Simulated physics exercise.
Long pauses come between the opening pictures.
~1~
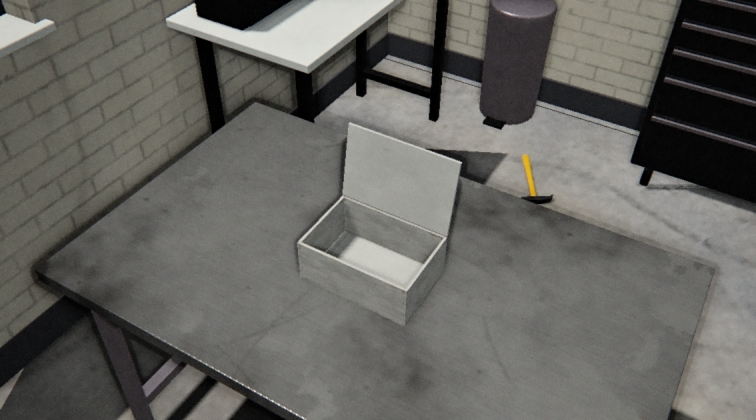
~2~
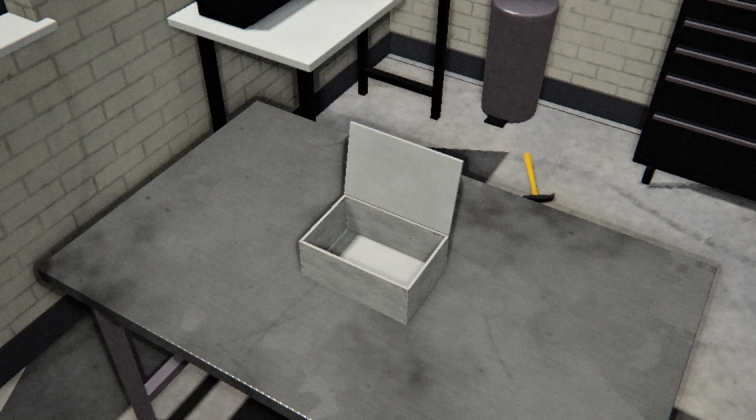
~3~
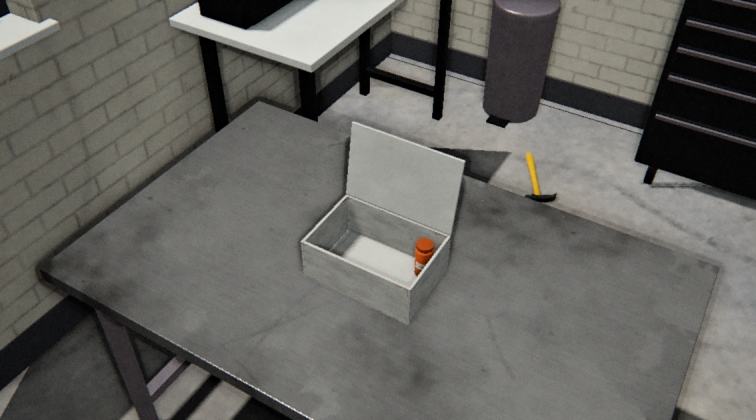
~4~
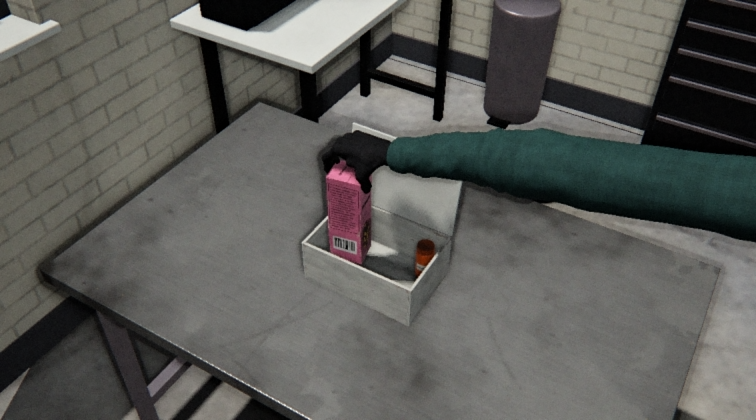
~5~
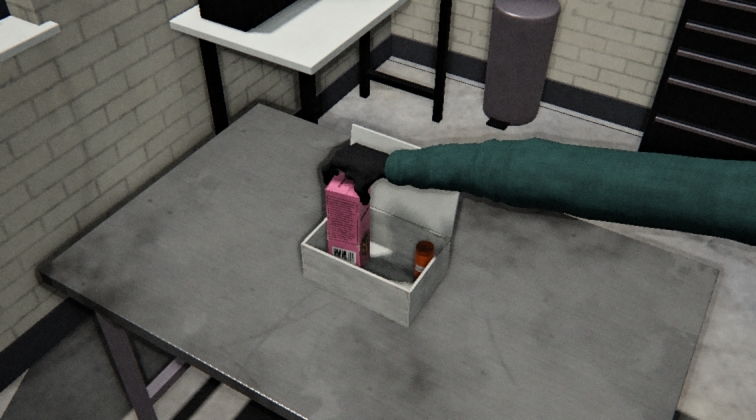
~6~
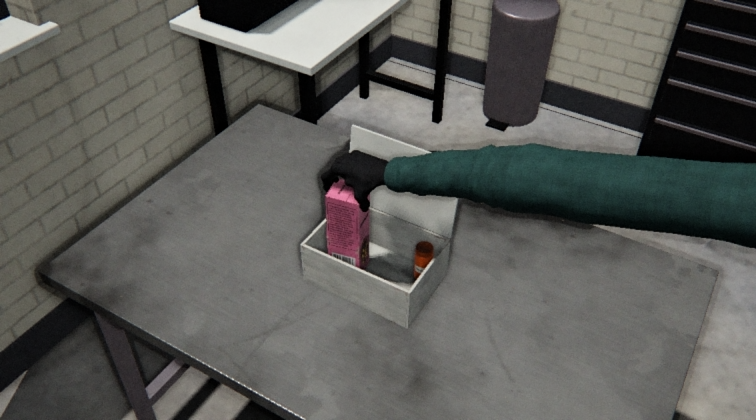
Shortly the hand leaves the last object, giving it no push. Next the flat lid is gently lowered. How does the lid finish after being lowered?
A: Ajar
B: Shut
The answer is A.
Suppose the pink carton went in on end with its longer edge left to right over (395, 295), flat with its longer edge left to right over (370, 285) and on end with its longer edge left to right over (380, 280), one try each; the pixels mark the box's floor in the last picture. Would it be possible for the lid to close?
Lid: First open, second closed, third open.
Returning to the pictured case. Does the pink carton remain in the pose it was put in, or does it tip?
Looking at the last picture, the pink carton is left as set.
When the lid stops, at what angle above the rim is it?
I'd put it at roughly 65°.
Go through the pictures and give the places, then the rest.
The last thing is not in view yet, in the first picture.
The last thing is not in view yet, in the second picture.
The last thing is not in view yet; orange shaker (424, 258), in the third picture.
Still above its spot; pink carton (350, 213); orange shaker (425, 260), in the fourth picture.
Still above its spot; pink carton (349, 224); orange shaker (424, 261), in the fifth picture.
In place under the hand; pink carton (349, 230); orange shaker (424, 262), in the sixth picture.
Then, 1.00 s later than the last frame, lid starting down.
Then, 1.40 s later than the last frame, lid 72° above the rim.
Then, 2.60 s later than the last frame, lid 64° above the rim.
Then, 4.60 s later than the last frame, pink carton resting near (349, 230).
When it is over, lid 64° above the rim; both as before. End places, in pixels of the last picture, pink carton near (350, 229).
